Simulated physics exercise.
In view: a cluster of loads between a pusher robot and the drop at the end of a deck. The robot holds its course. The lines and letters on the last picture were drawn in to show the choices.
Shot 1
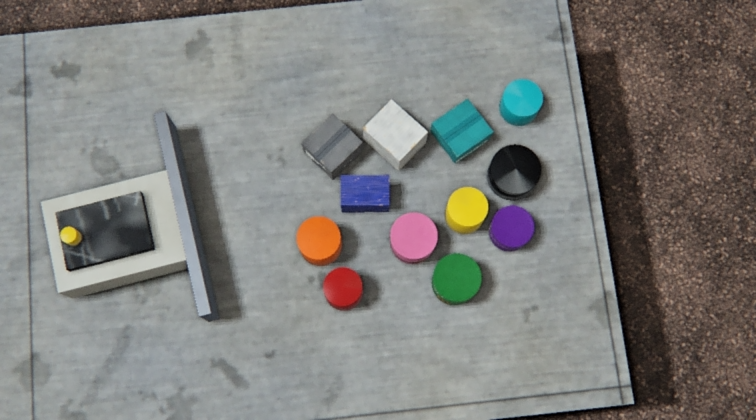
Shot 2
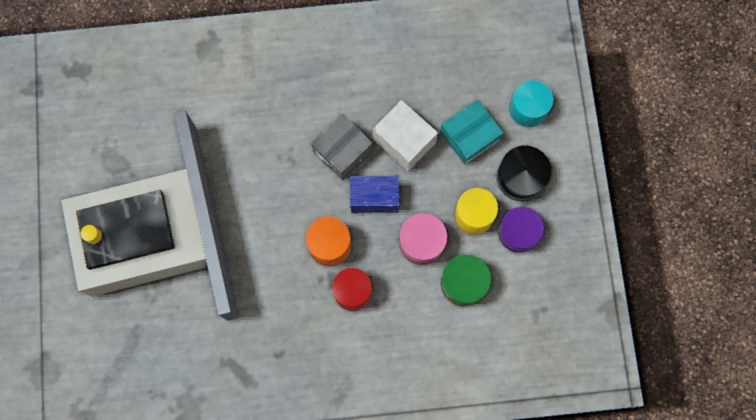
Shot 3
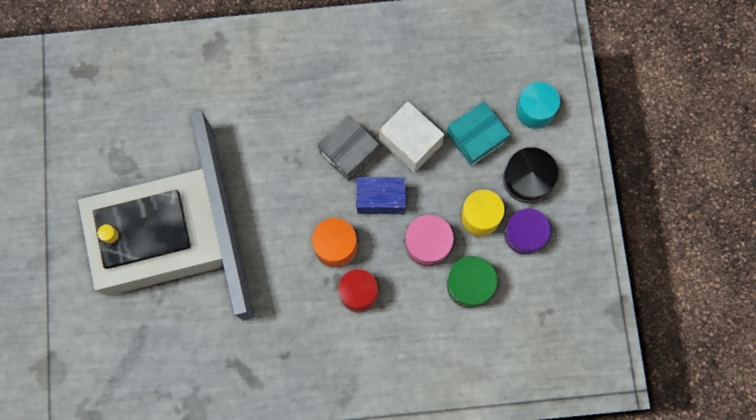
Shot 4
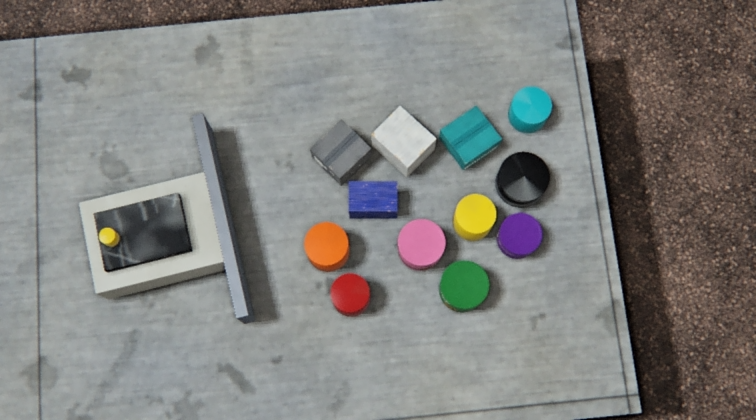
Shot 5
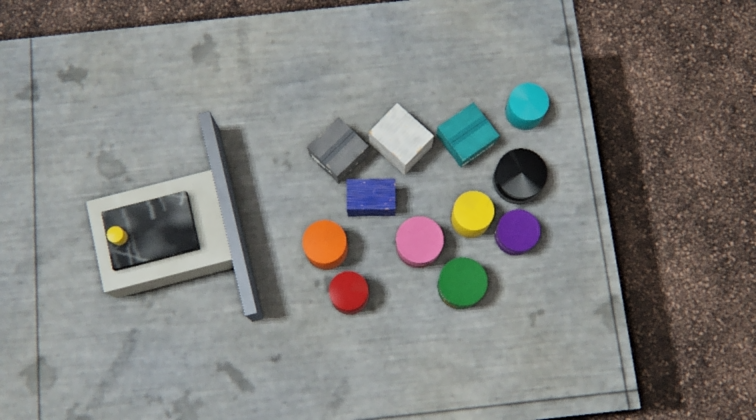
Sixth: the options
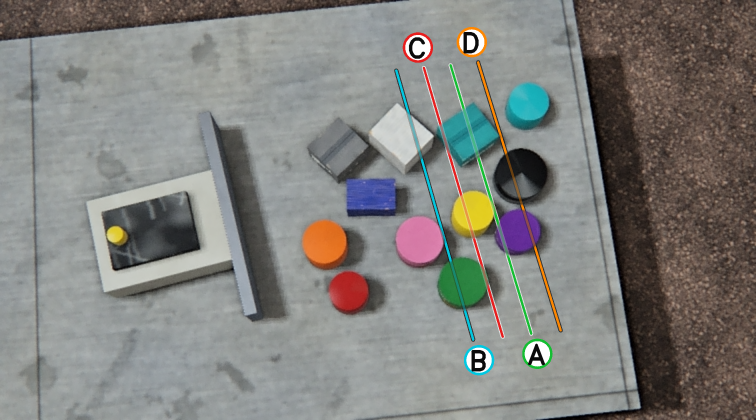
A pale pusher robot with a wide grey blade sits at the left of a worn grey deck above brown ground, seen from overhead. To its right are grey, white, turquoise and blue blocks above and among round orange, red, pink, green, yellow, purple, black and cyan loads. The robot creeps straight rightward, narrowing the gap to the motionless cluster, while the camera shifts slightly one way and back.
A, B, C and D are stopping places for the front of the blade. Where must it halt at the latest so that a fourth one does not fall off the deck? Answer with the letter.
It should halt at D.
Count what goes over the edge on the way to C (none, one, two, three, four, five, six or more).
By then, none.
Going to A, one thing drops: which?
The turquoise canister.
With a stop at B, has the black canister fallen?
No.
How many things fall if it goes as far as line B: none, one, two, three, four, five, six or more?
In all, none.
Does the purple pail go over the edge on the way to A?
By then, no.
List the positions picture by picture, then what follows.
In the first frame, pink pail (413, 239); orange canister (320, 242); white crate (395, 136).
In the second frame, robot (131, 227); grey parcel (342, 147).
In the third frame, robot (148, 227); green pail (471, 283).
In the fourth frame, robot (150, 230); blue crate (373, 200).
In the fifth frame, robot (157, 228); turquoise box (468, 135); yellow canister (472, 215); purple pail (517, 233).
On the copy, A at (490, 195); B at (434, 201); C at (462, 198); D at (518, 192).
On D. First, robot (264, 217); red canister (381, 286); grey parcel (356, 152).
Then, robot (370, 206); turquoise canister (567, 98); turquoise box (532, 125).
Finally, robot (452, 198); turquoise canister over the edge; turquoise box over the edge; three fallen.
By contrast, A is within the limit but short; B is within the limit but short; C is within the limit but short.
